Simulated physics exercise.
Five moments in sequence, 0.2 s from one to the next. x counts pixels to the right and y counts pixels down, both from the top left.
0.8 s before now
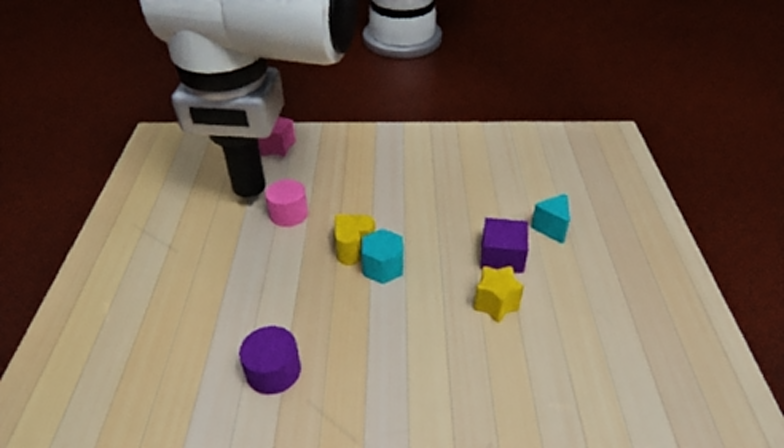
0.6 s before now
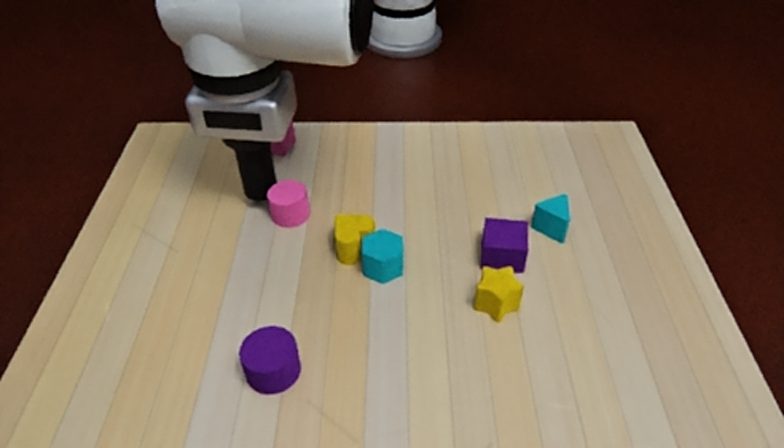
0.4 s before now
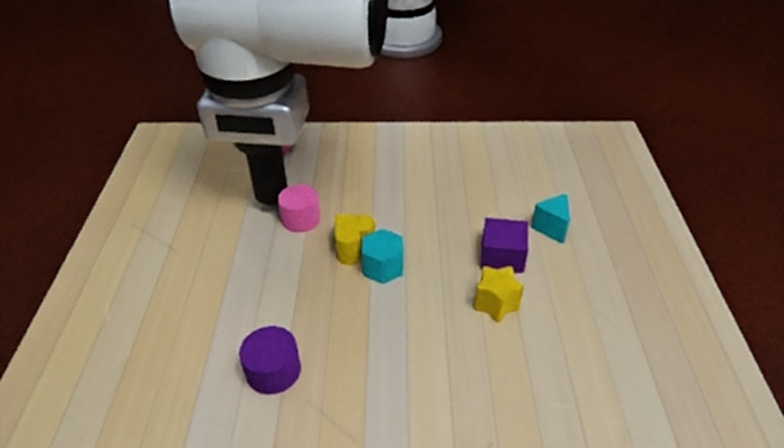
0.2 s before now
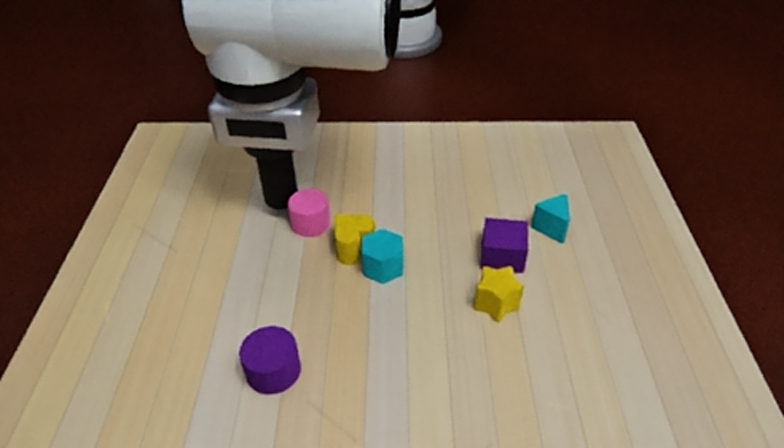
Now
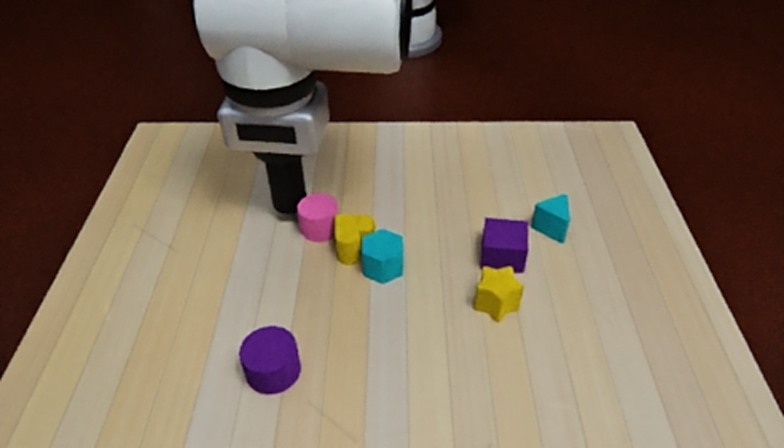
On a pale wooden board scattered with coloured blocks, a robot arm's dark bar stands beside a pink cylinder near the upper left. The bar moves right and slightly toward the viewer, pushing the cylinder a short way until it sits close beside the yellow block, while the other blocks stay still.
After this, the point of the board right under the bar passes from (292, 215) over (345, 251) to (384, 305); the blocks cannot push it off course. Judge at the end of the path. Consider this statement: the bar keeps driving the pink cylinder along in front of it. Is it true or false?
False.
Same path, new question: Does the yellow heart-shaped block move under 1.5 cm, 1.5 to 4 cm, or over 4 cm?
The distance will be above 4 cm.
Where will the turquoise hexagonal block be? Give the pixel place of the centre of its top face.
The point I'd pick in the picture is (421, 268).
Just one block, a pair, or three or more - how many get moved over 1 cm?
Blocks that move over 1 cm: Three or more.
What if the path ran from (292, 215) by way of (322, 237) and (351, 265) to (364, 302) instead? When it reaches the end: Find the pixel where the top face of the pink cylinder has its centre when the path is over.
Expect it around (377, 219).
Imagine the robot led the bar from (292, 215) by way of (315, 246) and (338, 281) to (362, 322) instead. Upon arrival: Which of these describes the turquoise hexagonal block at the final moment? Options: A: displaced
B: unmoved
My answer is option A.
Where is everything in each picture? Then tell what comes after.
In the first frame, lower end of the bar (249, 187), tops of blocks, pink cylinder (285, 191), yellow heart-shaped block (352, 226), turquoise hexagonal block (383, 244).
In the second frame, bar (261, 190), pink cylinder (287, 192).
In the third frame, bar (272, 194), pink cylinder (298, 196).
In the fourth frame, bar (282, 199), pink cylinder (308, 201).
In the fifth frame, bar (290, 203), pink cylinder (317, 206), yellow heart-shaped block (352, 226), turquoise hexagonal block (383, 244).
What follows on the original path. One third of the way, bar (326, 226); pink cylinder (363, 214); yellow heart-shaped block (396, 228), turned 50° clockwise; turquoise hexagonal block (396, 256), turned 35° clockwise.
Two thirds of the way, bar (360, 255); pink cylinder (384, 219); yellow heart-shaped block (424, 230), turned 65° clockwise; turquoise hexagonal block (396, 256), turned 35° clockwise.
At the end, bar (384, 293); pink cylinder (384, 219); yellow heart-shaped block (424, 230), turned 65° clockwise; turquoise hexagonal block (421, 268), turned 20° anticlockwise.
